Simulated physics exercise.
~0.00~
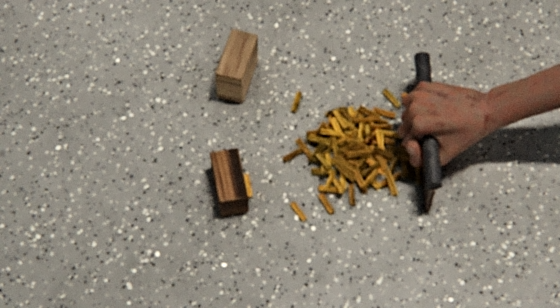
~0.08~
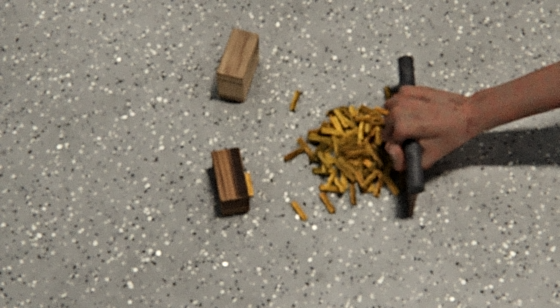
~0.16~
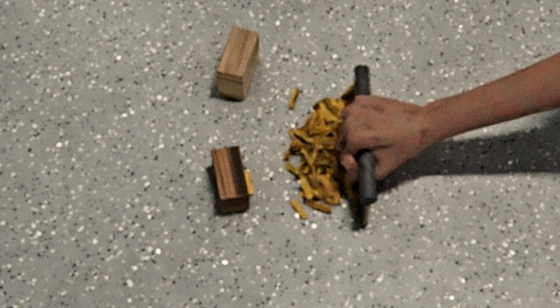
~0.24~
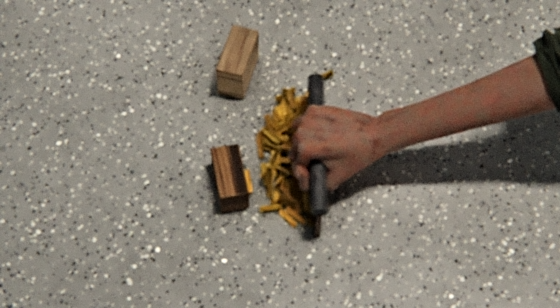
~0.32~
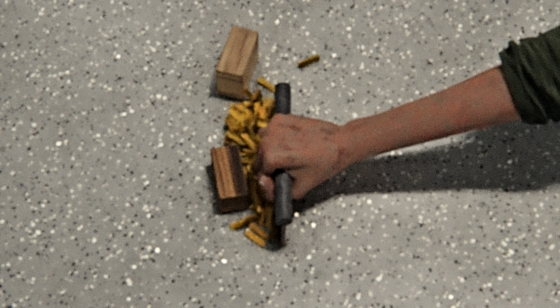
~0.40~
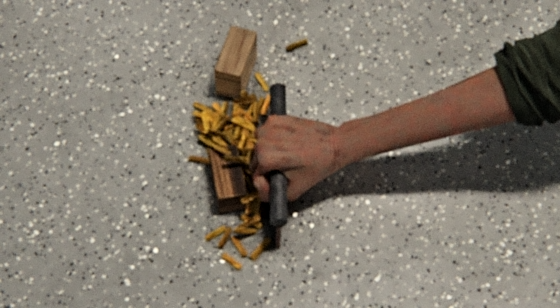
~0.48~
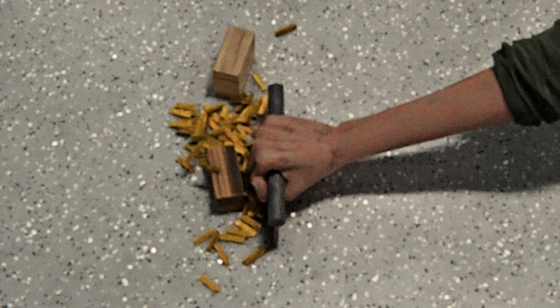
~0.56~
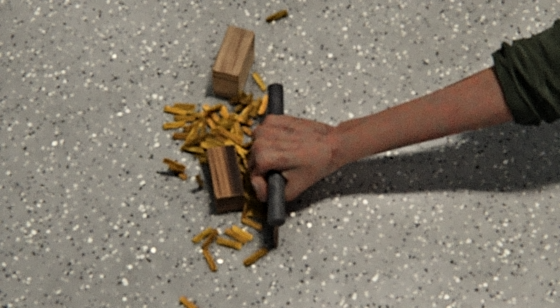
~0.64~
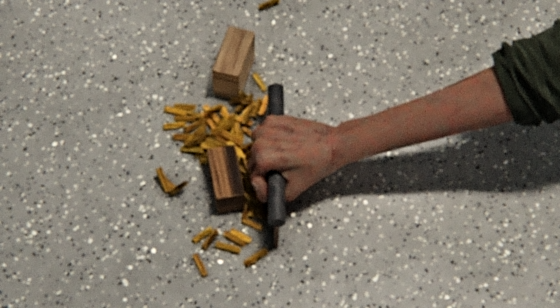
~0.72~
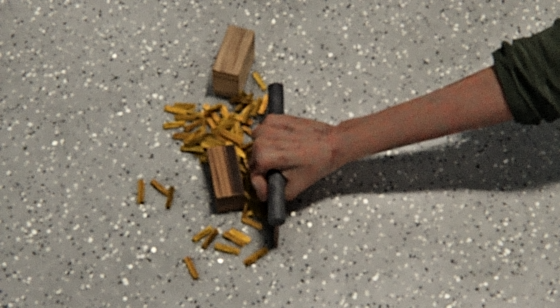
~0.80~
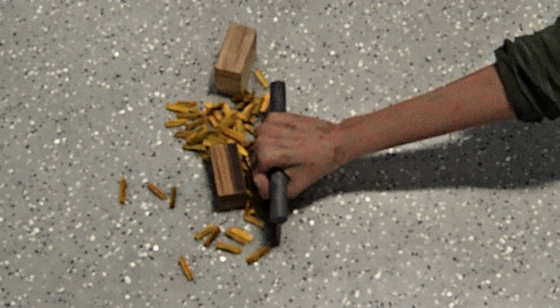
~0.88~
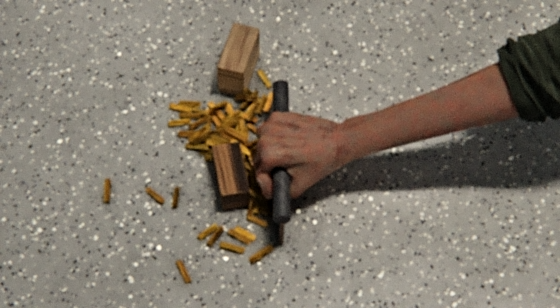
On a speckled grey floor, a hand scrapes yellow pasta pieces left against two wooden blocks, some spilling through and around them.
